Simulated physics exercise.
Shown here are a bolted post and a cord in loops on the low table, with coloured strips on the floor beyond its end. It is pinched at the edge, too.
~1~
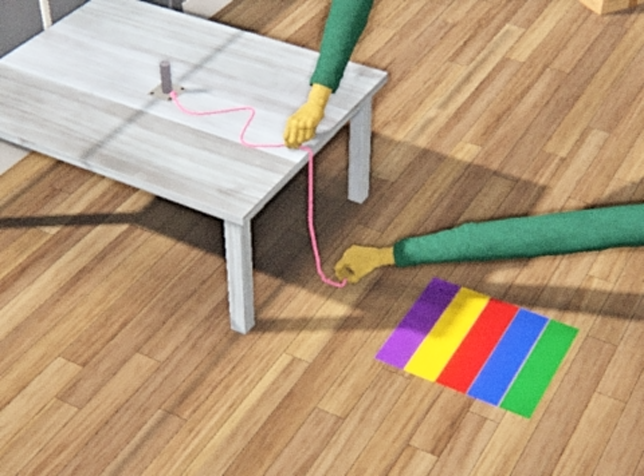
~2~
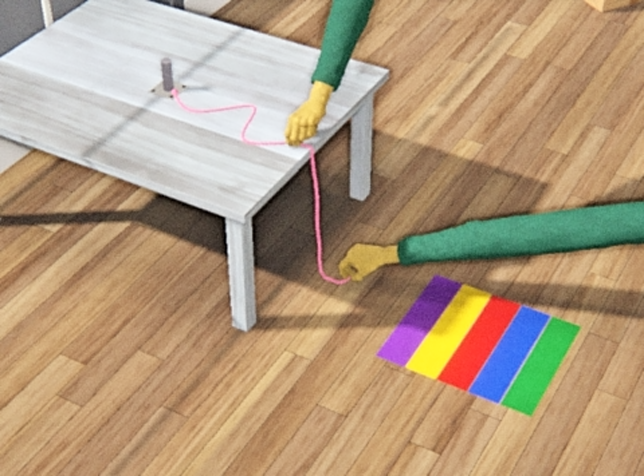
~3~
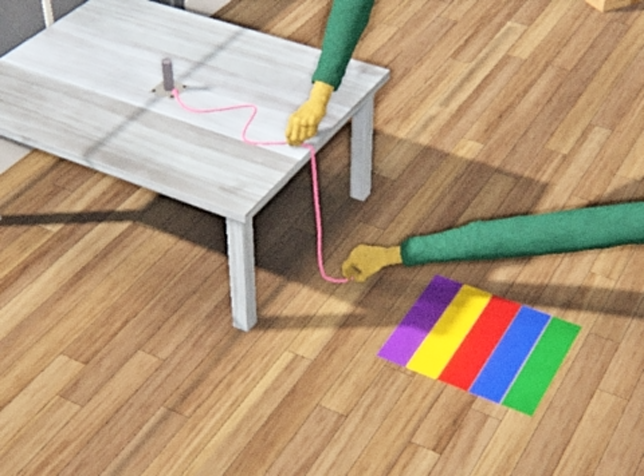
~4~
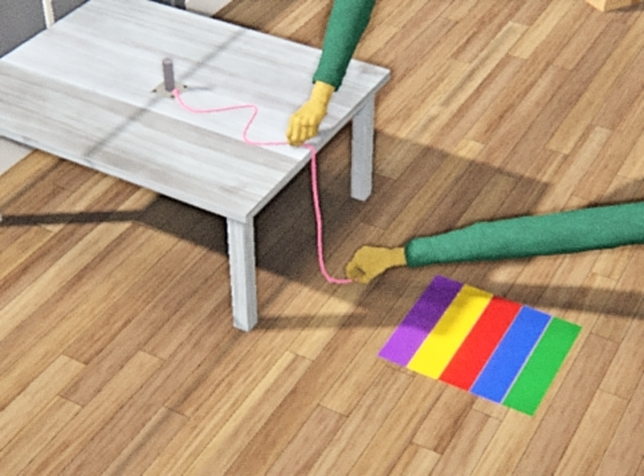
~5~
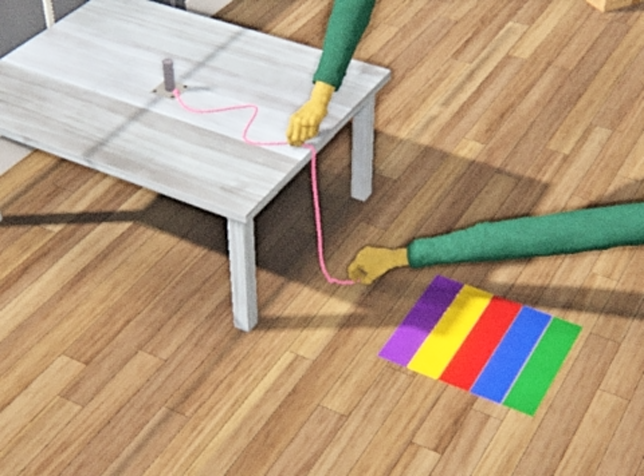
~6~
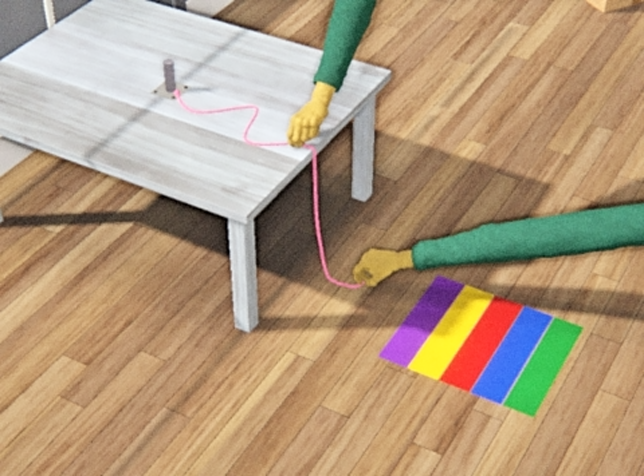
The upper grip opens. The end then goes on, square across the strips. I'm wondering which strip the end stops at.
It stops at the blue strip.
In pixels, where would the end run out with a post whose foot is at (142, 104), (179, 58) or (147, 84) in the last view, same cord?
In order, it comes out close to (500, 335), (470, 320) and (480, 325).
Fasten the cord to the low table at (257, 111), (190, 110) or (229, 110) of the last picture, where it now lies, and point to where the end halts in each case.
Approximately at (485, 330), at (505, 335) and at (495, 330), in that order.
Soon after, end near (451, 315); over yellow.
After that, end near (491, 329); over red.
At the stop, end near (514, 338); over blue. It gets as far as the blue strip.
